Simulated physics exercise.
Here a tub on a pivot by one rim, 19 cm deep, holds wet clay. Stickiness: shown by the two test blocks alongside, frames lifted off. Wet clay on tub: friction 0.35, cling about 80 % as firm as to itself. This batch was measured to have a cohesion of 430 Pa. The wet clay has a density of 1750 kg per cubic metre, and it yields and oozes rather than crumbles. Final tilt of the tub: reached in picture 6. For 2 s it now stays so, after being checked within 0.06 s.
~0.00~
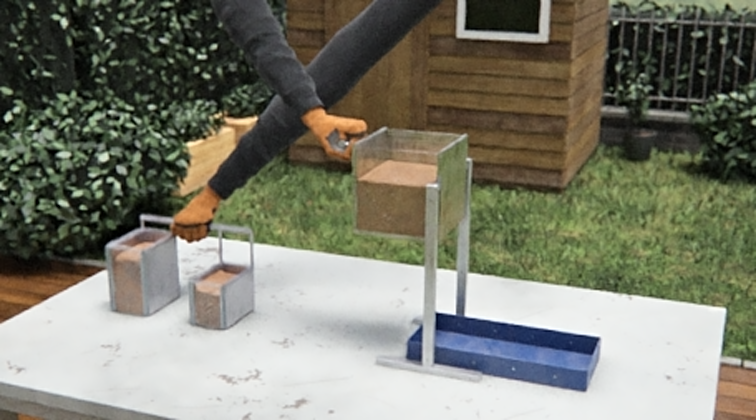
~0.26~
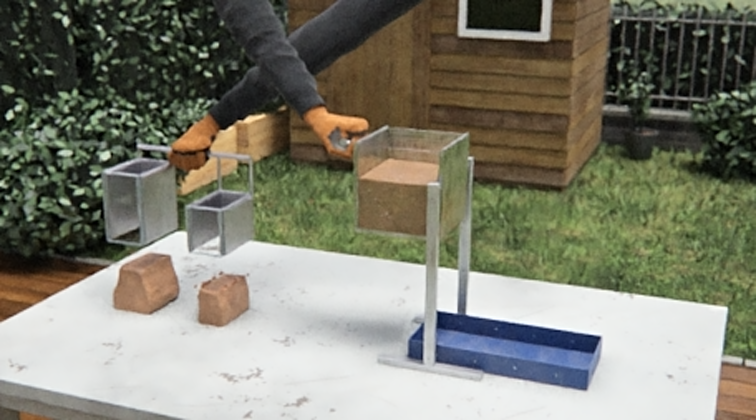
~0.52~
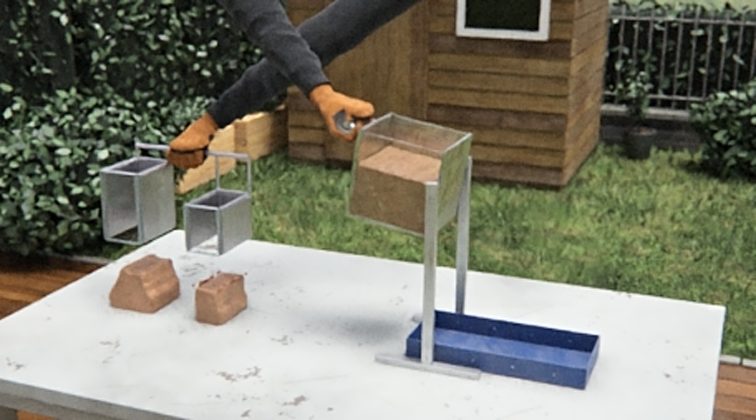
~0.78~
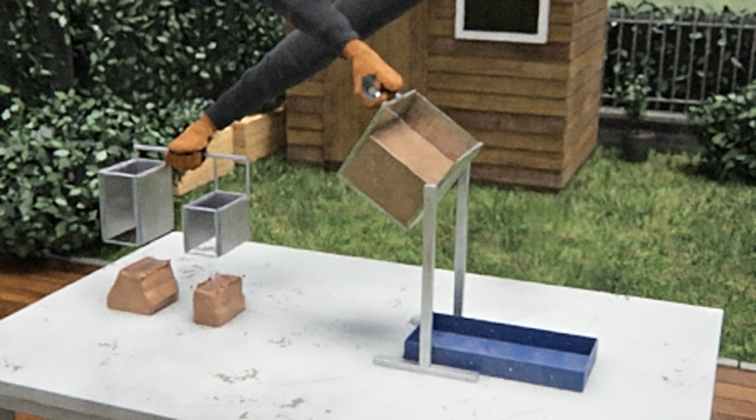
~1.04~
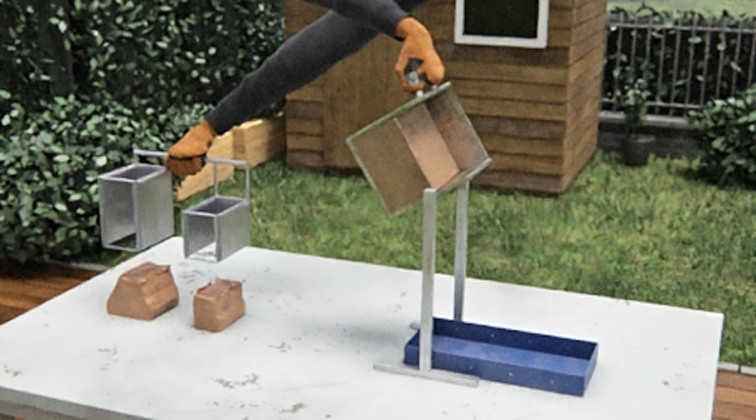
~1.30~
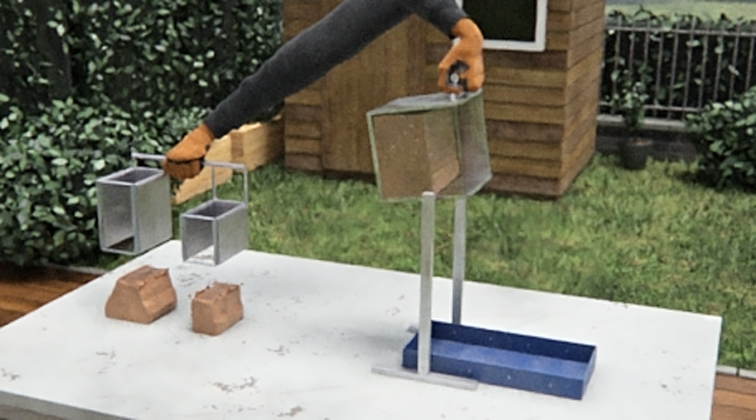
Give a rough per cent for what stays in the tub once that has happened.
Roughly 100 per cent stays in the tub.
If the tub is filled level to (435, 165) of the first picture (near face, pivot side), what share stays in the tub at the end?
75 %.
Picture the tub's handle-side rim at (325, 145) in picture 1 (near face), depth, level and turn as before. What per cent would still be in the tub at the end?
Near 70 per cent.
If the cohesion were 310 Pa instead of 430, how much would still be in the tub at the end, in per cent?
Around 100 per cent.
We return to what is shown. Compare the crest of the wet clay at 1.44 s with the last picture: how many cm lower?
Around 2 cm below its level in the last picture.
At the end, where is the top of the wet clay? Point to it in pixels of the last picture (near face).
Close to pixel (395, 130).
After 1.44 s, the tub is at 81 degrees and holds 100 %.
After 1.61 s, the tub is at 81 degrees and holds 100 %.
After 1.78 s, the tub is at 81 degrees and holds 100 %.
After 1.95 s, the tub is at 81 degrees and holds 100 %.
After 3.30 s, the tub is at 81 degrees and holds 100 %.
